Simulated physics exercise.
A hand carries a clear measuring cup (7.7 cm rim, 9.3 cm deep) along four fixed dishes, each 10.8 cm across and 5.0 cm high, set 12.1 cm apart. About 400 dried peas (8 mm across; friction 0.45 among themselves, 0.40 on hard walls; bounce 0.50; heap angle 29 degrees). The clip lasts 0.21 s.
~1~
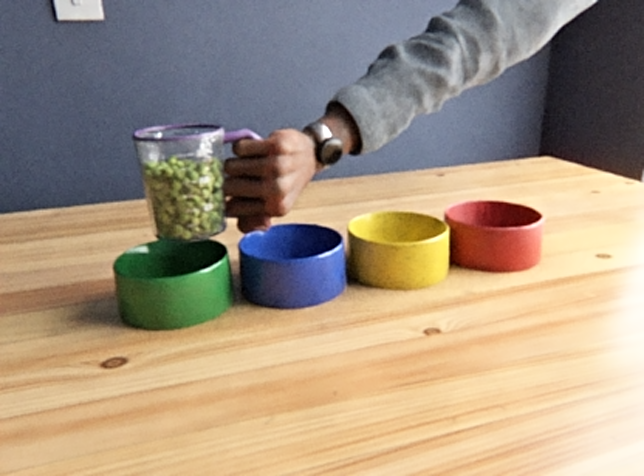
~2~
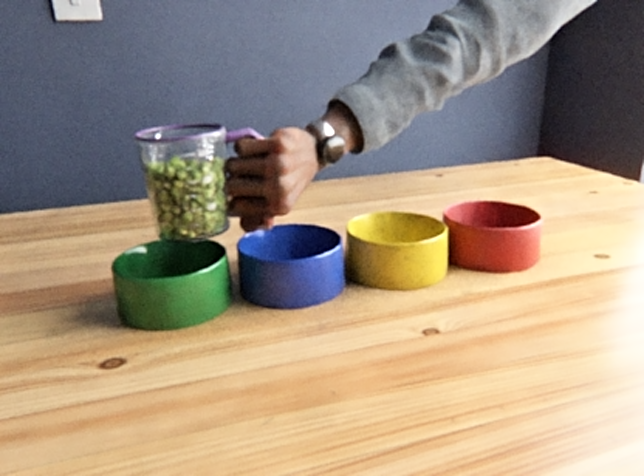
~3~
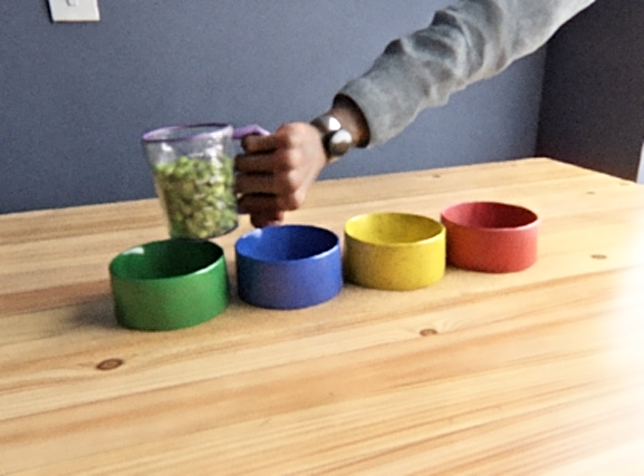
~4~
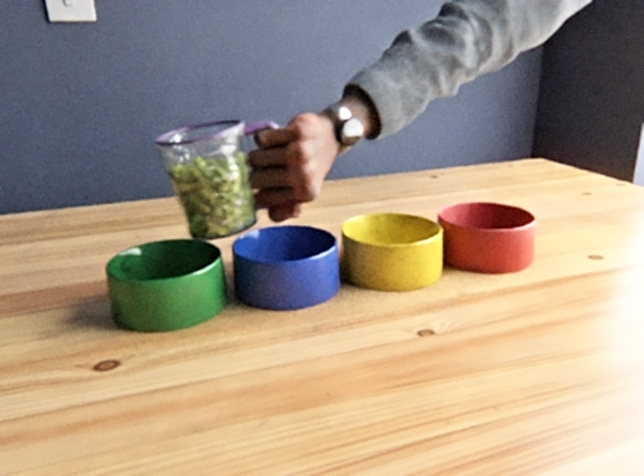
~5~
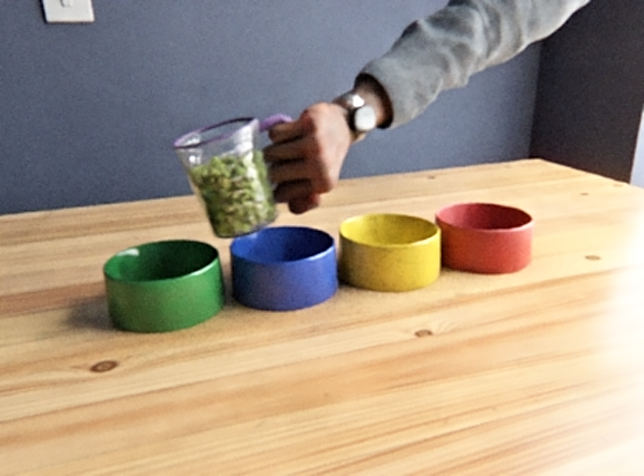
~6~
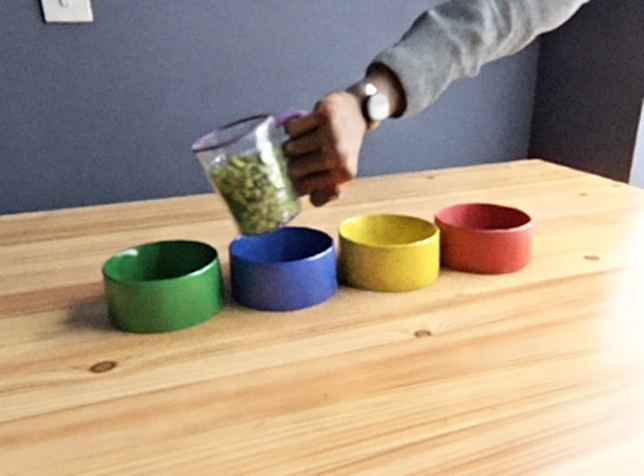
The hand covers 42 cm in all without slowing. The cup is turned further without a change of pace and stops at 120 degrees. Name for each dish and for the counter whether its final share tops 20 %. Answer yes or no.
Red: Yes, blue: No, green: No, yellow: No, counter: No.
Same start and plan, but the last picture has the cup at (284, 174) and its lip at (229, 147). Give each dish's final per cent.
Red 100; blue 0; green 0; yellow 0.
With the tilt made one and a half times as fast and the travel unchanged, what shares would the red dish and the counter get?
Then: Red 70, counter 10.
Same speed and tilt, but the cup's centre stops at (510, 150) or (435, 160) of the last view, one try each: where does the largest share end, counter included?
The winner: Red, then yellow.
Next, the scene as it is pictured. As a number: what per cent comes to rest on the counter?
About 5 per cent.
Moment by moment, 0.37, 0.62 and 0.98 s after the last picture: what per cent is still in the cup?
In turn: 100, 95, 40.
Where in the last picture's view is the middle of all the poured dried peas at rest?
At about (484, 237).
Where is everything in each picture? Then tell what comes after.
The first frame shows cup at (185, 182), tilt 0 degrees, lip at (134, 136), moved 0.0 cm; middle of the pieces at (183, 193); green dish at (172, 257); blue dish at (291, 241); yellow dish at (397, 227); red dish at (493, 214).
The second frame shows cup at (188, 182), tilt 1 degrees, lip at (136, 136), moved 0.4 cm; middle of the pieces at (185, 193).
The third frame shows cup at (196, 182), tilt 4 degrees, lip at (144, 138), moved 1.4 cm; middle of the pieces at (195, 192).
The fourth frame shows cup at (213, 180), tilt 8 degrees, lip at (158, 142), moved 3.2 cm; middle of the pieces at (212, 191).
The fifth frame shows cup at (231, 179), tilt 14 degrees, lip at (175, 146), moved 5.2 cm; middle of the pieces at (232, 190).
The sixth frame shows cup at (252, 177), tilt 19 degrees, lip at (194, 150), moved 7.3 cm; middle of the pieces at (253, 188); green dish at (162, 260); blue dish at (282, 244); yellow dish at (388, 229); red dish at (482, 216).
Then, 0.37 s after the last picture, tilt 68 degrees; cup holds 100 %.
Then, 0.62 s after the last picture, tilt 100 degrees; cup holds 95 %, red 5 %.
Then, 0.98 s after the last picture, tilt 120 degrees; cup holds 40 %, red 60 %.
In the end, red 95 %, blue 0 %, green 0 %, yellow 0 %, counter 5 %.
